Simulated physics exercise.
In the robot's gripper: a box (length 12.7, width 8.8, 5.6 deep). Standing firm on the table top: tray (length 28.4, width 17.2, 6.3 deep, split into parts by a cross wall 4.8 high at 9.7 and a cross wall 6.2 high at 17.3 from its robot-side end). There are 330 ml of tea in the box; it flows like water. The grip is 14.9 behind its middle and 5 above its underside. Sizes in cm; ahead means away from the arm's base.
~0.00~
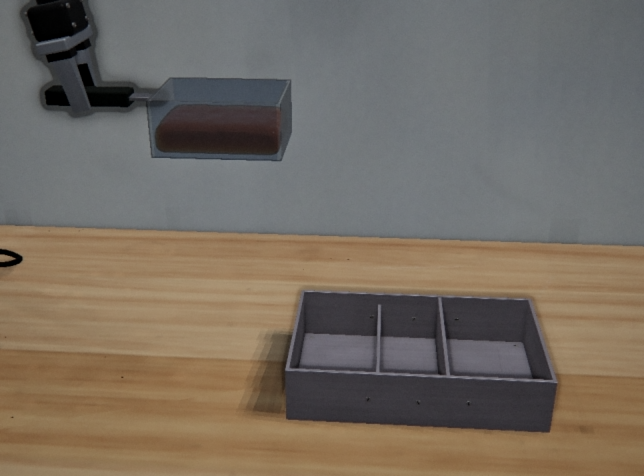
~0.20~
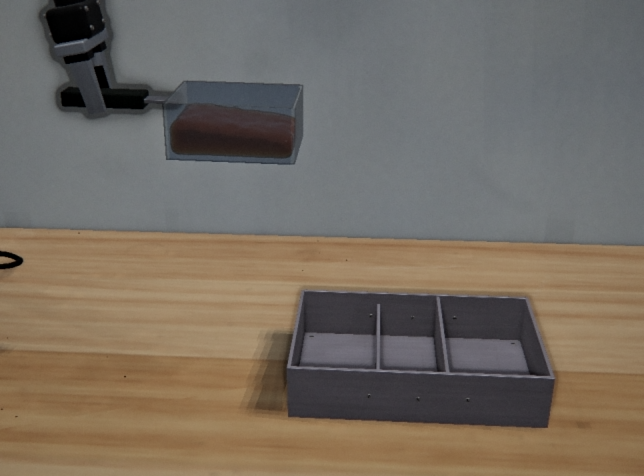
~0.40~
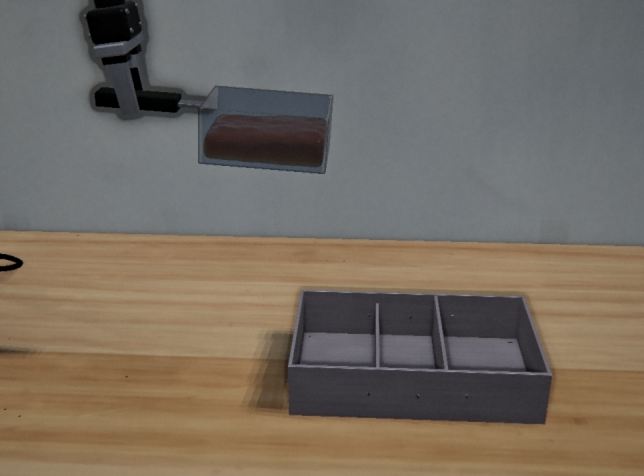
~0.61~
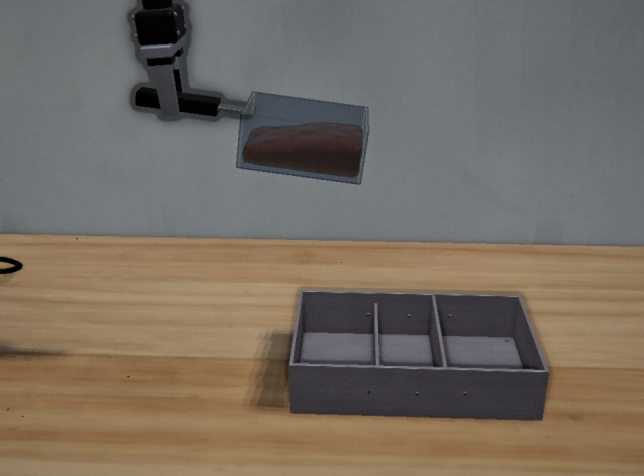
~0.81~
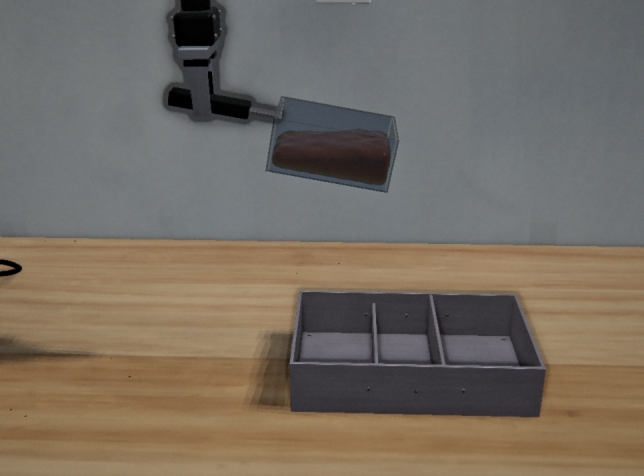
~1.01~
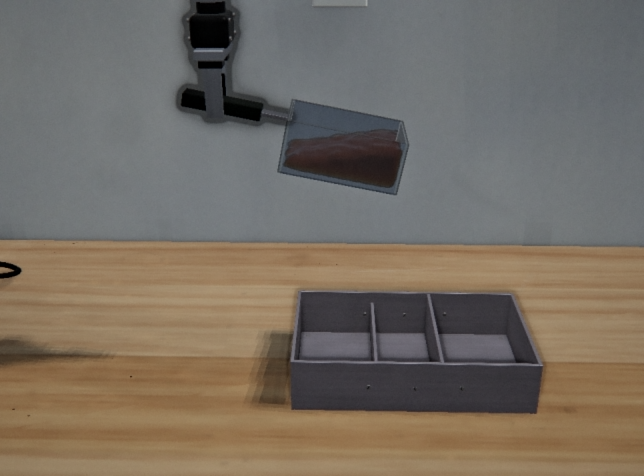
A robot gripper holding a clear box of reddish-brown liquid moves a short way right and slightly down, gradually tilting the box forward, above a wooden table where a grey tray divided into three compartments stands still.
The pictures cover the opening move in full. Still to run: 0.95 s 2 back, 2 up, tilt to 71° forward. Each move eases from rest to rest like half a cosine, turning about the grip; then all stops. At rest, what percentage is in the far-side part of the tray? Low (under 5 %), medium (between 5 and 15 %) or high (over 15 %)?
In the far-side part of the tray the share is low, under 5 %.
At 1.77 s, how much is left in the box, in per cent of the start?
Near 50 %.
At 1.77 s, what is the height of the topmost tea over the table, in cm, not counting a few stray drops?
Up to some 20 cm.
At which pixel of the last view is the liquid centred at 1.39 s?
Around (331, 192).
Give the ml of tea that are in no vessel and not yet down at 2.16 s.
About 25 ml.
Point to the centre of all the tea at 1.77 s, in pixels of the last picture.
Near (304, 288).
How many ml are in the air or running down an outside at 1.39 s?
About 0 ml.
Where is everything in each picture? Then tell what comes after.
In the first picture, box floor at (225, 141), level; upper third of the tea around (225, 119), from x 155 to 285, top at y 105; 330 ml in the box.
In the second picture, box floor at (238, 144), tilted 1° forward; upper third of the tea around (218, 121), from x 170 to 300, top at y 105.
In the third picture, box floor at (267, 151), tilted 4° forward; upper third of the tea around (265, 129), from x 205 to 325, top at y 115.
In the fourth picture, box floor at (302, 159), tilted 7° forward; upper third of the tea around (315, 137), from x 245 to 360, top at y 125.
In the fifth picture, box floor at (329, 164), tilted 10° forward; upper third of the tea around (337, 143), from x 270 to 390, top at y 130.
In the sixth picture, box floor at (338, 167), tilted 11° forward; upper third of the tea around (363, 145), from x 285 to 400, top at y 130; 330 ml in the box.
By 1.39 s, tilted 32° forward, liquid up to 27 above the table; 330 ml in the box.
By 1.77 s, tilted 65° forward, liquid up to 20 above the table; 165 ml in the box, 105 ml in the robot-side part, 25 ml in the middle part, 35 ml in the air or running down outside.
By 2.16 s, tilted 71° forward, liquid up to 73 above the table; 175 ml in the robot-side part, 85 ml in the box, 25 ml in the middle part, 15 ml on the table or floor, 25 ml in the air or running down outside.
By 2.96 s, tilted 71° forward, liquid up to 18 above the table; 185 ml in the robot-side part, 65 ml in the box, 50 ml on the table or floor, 25 ml in the middle part.
Final state, 185 ml in the robot-side part, 65 ml in the box, 50 ml on the table or floor, 25 ml in the middle part. That is 0 % in the far-side part of the tray.
